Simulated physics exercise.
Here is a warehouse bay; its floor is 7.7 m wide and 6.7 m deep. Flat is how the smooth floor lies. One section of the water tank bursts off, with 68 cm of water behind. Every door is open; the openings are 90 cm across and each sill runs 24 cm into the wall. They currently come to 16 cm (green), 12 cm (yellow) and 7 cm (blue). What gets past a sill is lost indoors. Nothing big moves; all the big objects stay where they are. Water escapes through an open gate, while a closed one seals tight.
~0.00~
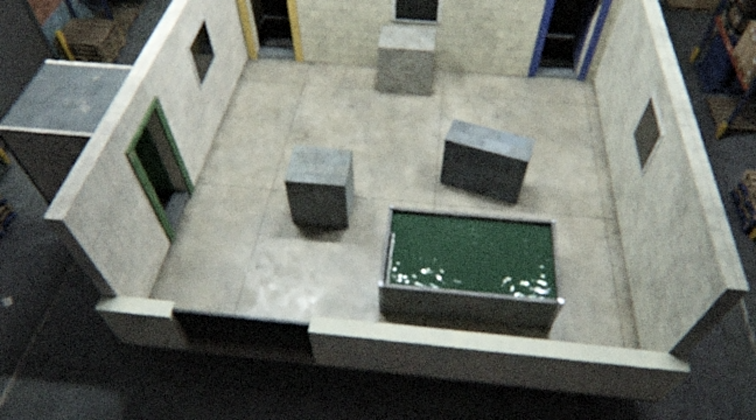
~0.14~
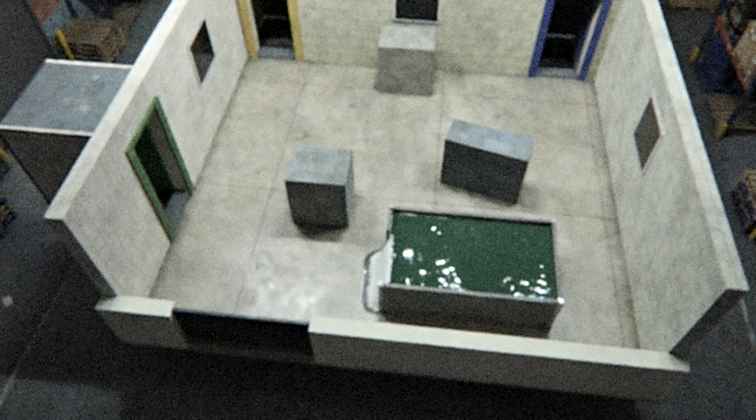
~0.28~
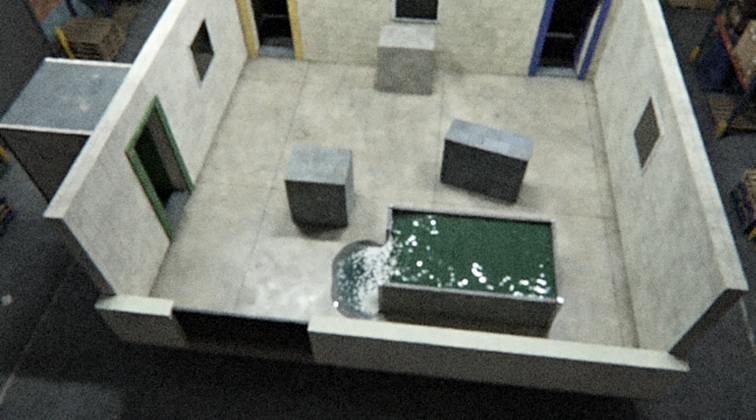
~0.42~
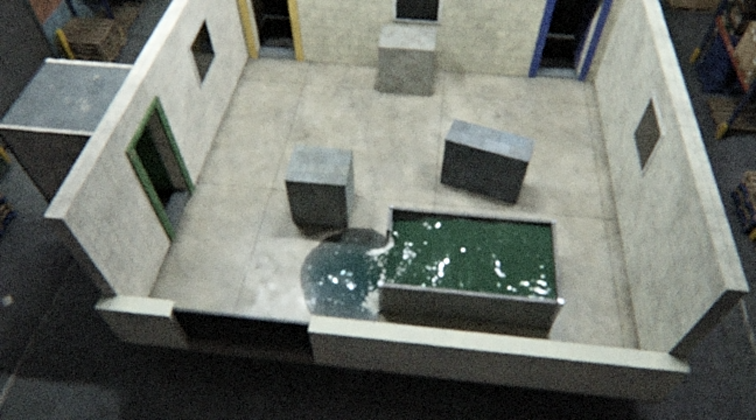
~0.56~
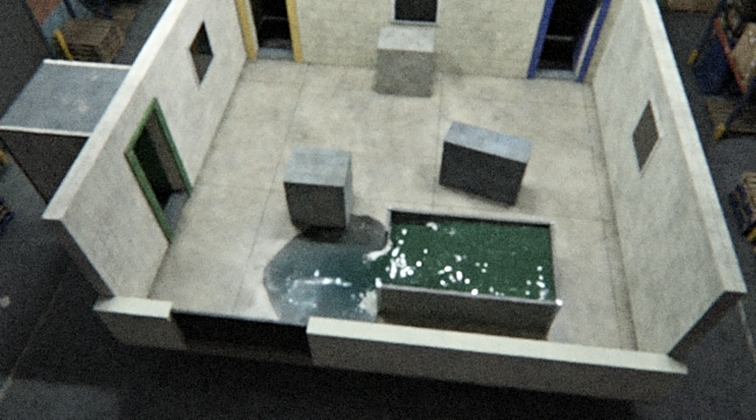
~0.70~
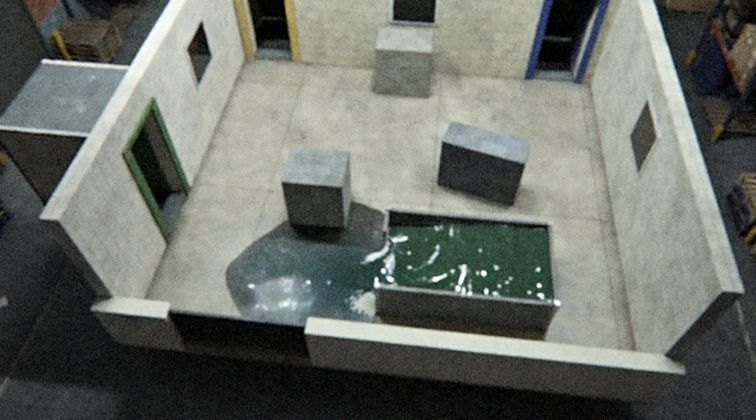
A pale-walled, roofless warehouse bay with a smooth concrete floor is seen from high above its low front wall. Three grey blocks stand on the floor, a tank of dark green water sits at the lower right, and a green-framed doorway is on the left, with yellow and blue ones at the back. The tank's left side opens and water pours out, spreading leftward in a widening, glinting sheet past the nearest block and along the front wall, while the view shifts very slightly.
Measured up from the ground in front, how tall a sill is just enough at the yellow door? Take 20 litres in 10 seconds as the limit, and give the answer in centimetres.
It needs to be about 14.5 cm tall.
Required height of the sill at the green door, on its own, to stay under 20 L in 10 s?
Green: 21 cm.
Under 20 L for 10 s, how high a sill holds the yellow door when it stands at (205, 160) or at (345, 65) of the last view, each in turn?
Around 7.0 and 10.5 cm respectively.
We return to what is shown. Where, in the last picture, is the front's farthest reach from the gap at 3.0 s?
(230, 95).
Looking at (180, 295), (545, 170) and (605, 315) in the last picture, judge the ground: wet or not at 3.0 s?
Point 1: Awash; point 2: Bone dry; point 3: Bone dry.
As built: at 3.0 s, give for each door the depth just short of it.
Before green it's 26 cm, before yellow 0 cm, before blue 0 cm.
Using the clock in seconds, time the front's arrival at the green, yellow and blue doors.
Times: Green = 1.3 s, yellow = 4.0 s, blue = 7.0 s.
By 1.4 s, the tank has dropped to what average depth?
I'd put it at some 47 centimetres on average.
After 1.4 s water covers 20 % of the floor, deepest (36 cm) near (373, 287); it has not reached the yellow door.
After 3.0 s water covers 25 % of the floor, deepest (36 cm) near (190, 298); it has not reached the yellow door.
After 10.0 s water covers 80 % of the floor, deepest (14 cm) near (243, 64); 13 cm at the yellow door, 44 litres in over its 12 cm sill.
At the yellow door as built, the water arrived by 4.0 s and peaked near 20 cm at 4.8 s.
With a sill of 13 cm, 33 litres would have come in within the 10 s; with 17.5 cm, 4 litres. So under 20 litres takes about 14.5 cm.
